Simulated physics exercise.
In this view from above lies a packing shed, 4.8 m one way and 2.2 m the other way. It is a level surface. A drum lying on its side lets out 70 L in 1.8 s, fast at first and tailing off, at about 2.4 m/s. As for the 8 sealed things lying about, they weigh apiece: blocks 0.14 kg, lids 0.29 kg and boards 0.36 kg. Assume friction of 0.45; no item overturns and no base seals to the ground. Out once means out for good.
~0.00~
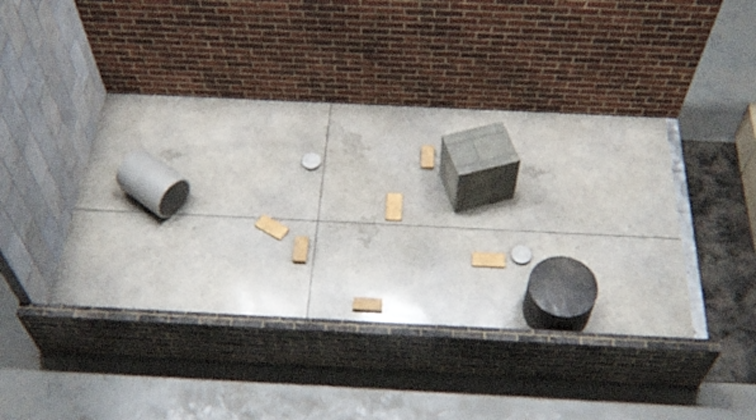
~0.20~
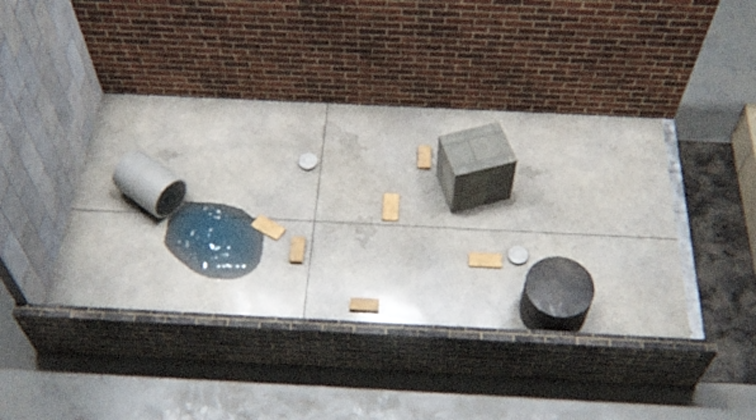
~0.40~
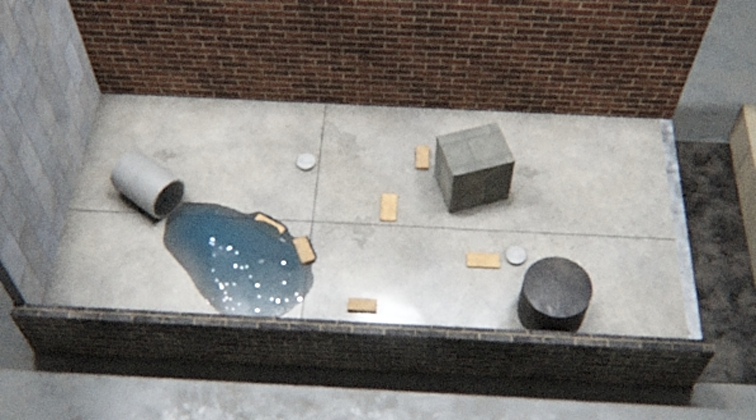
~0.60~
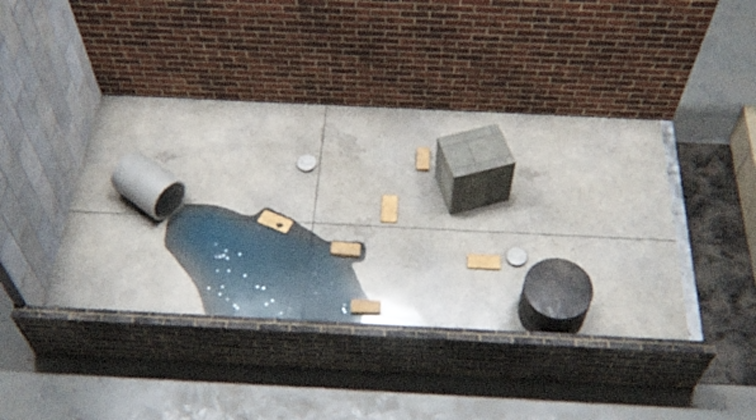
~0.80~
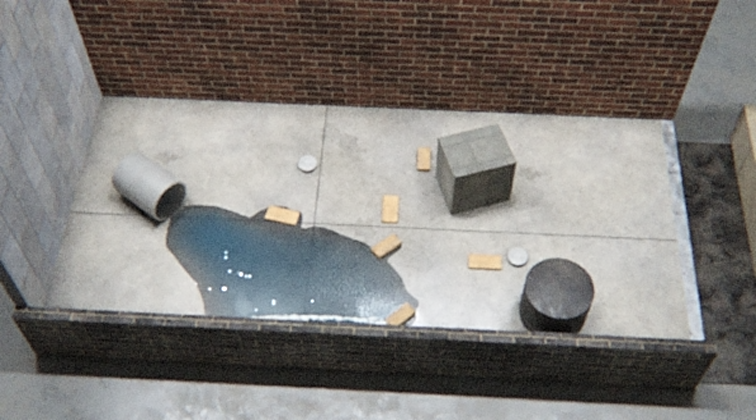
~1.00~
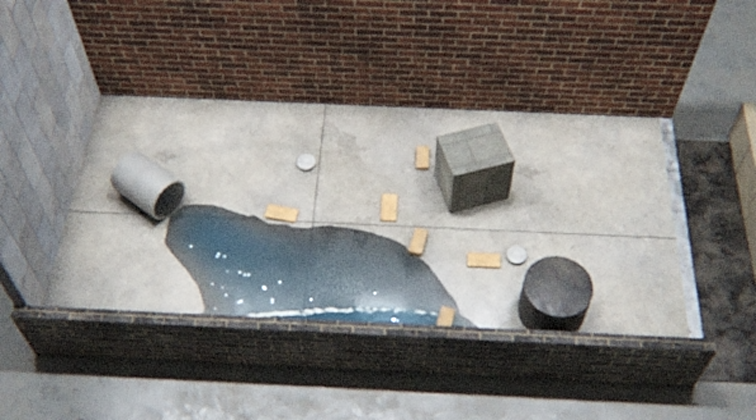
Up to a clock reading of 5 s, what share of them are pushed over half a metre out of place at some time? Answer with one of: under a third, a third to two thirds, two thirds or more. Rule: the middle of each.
A third to two thirds.
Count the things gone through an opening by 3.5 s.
The count by then is 0.
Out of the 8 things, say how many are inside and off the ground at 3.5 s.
It comes to 4 of them.
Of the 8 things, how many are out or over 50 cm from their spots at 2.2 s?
The count is 2.
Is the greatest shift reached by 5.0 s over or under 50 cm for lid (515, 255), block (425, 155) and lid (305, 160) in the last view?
First crosses the line, second stays inside the line, third stays inside the line.
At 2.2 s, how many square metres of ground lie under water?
Roughly 2.5 m2.
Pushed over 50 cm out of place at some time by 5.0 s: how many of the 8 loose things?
The count is 3.
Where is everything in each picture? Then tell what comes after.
In the first frame, a block at (300, 248) rests on the ground; a block at (368, 303), on the bottom; water covers 0.0 m2; 0 of 8 have shifted.
In the second frame, a block at (297, 249) rests on the ground; a block at (364, 304), on the bottom; water covers 0.4 m2; 0 of 8 have shifted.
In the third frame, a block at (304, 249), on the bottom, 7 cm from its start; a block at (362, 304), on the bottom; 0.8 m2 under water; 1 of 8 have shifted.
In the fourth frame, a block at (346, 248), on the bottom, 38 cm from its start; a block at (366, 306) rests on the ground; 1.2 m2 under water; 2 of 8 have shifted.
In the fifth frame, a block at (386, 245) rests on the ground, 69 cm from its start; a block at (400, 315), on the bottom, 28 cm from its start; 1.5 m2 under water; 3 of 8 have shifted.
In the sixth frame, a block at (419, 241) rests on the ground, 95 cm from its start; a block at (445, 321), afloat, 62 cm from its start; water covers 1.7 m2; 3 of 8 have shifted.
After 1.4 s 2 of 8 are over 50 cm from their spots; 1 afloat.
After 2.2 s 2 of 8 are over 50 cm from their spots; 2 afloat.
After 3.5 s 3 of 8 are over 50 cm from their spots; 4 afloat.
After 5.0 s 3 of 8 are over 50 cm from their spots, and 3 have been at some point; 3 afloat.
